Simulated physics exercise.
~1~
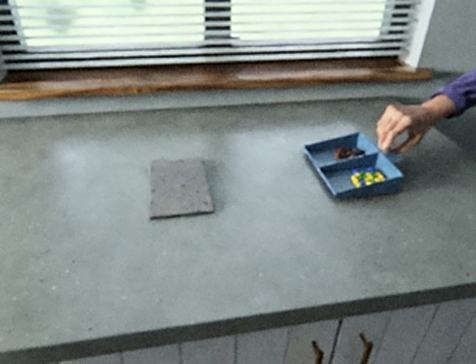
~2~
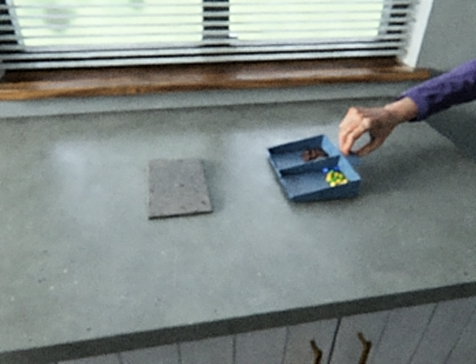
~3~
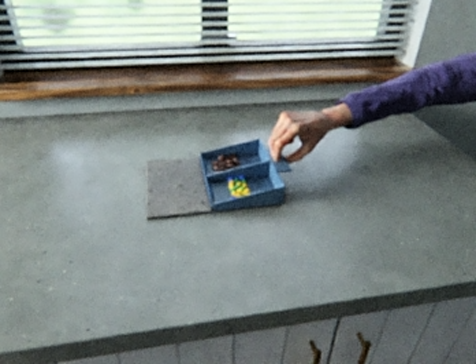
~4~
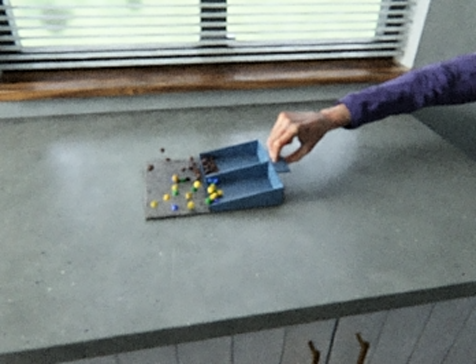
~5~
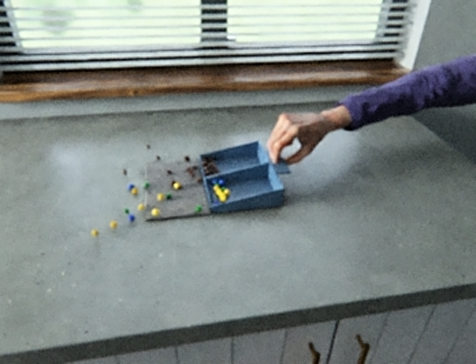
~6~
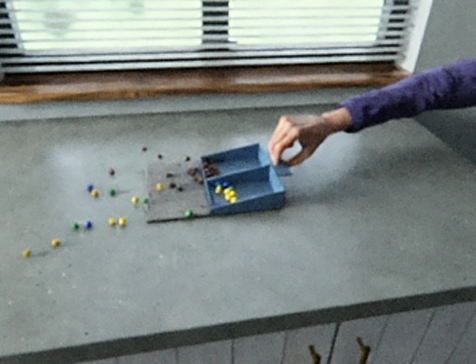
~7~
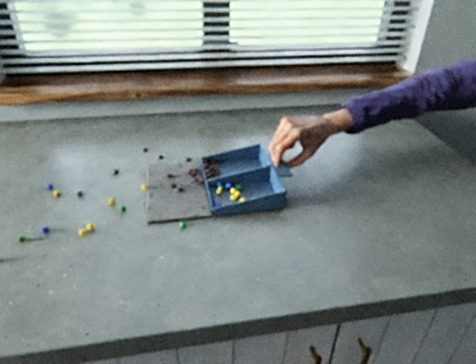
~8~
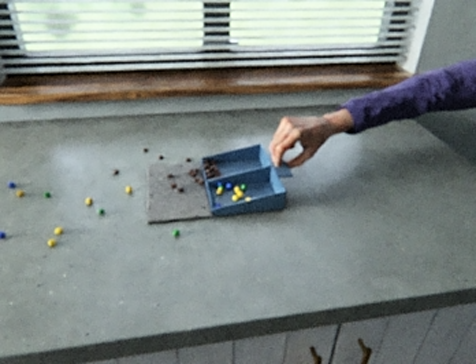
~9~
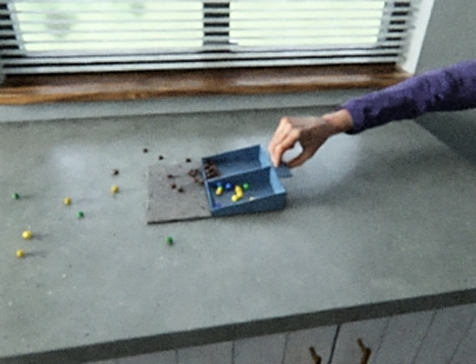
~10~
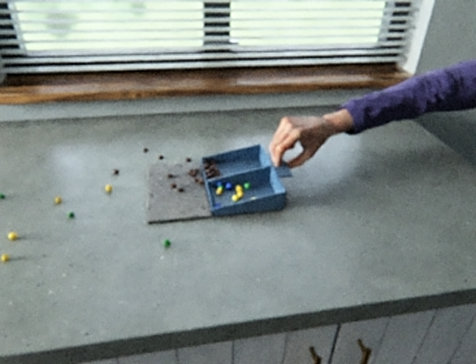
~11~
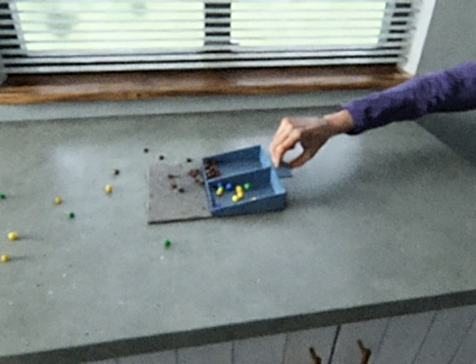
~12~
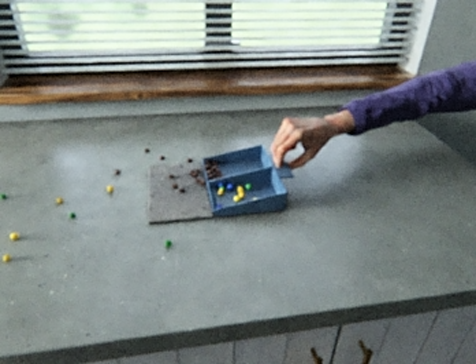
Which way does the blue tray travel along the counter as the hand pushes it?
The blue tray moves to the left along the counter until it stops at the slab.
Blue divided tray pushed left by a hand along a counter, stopping at a flat slab and partly spilling beads from both compartments.
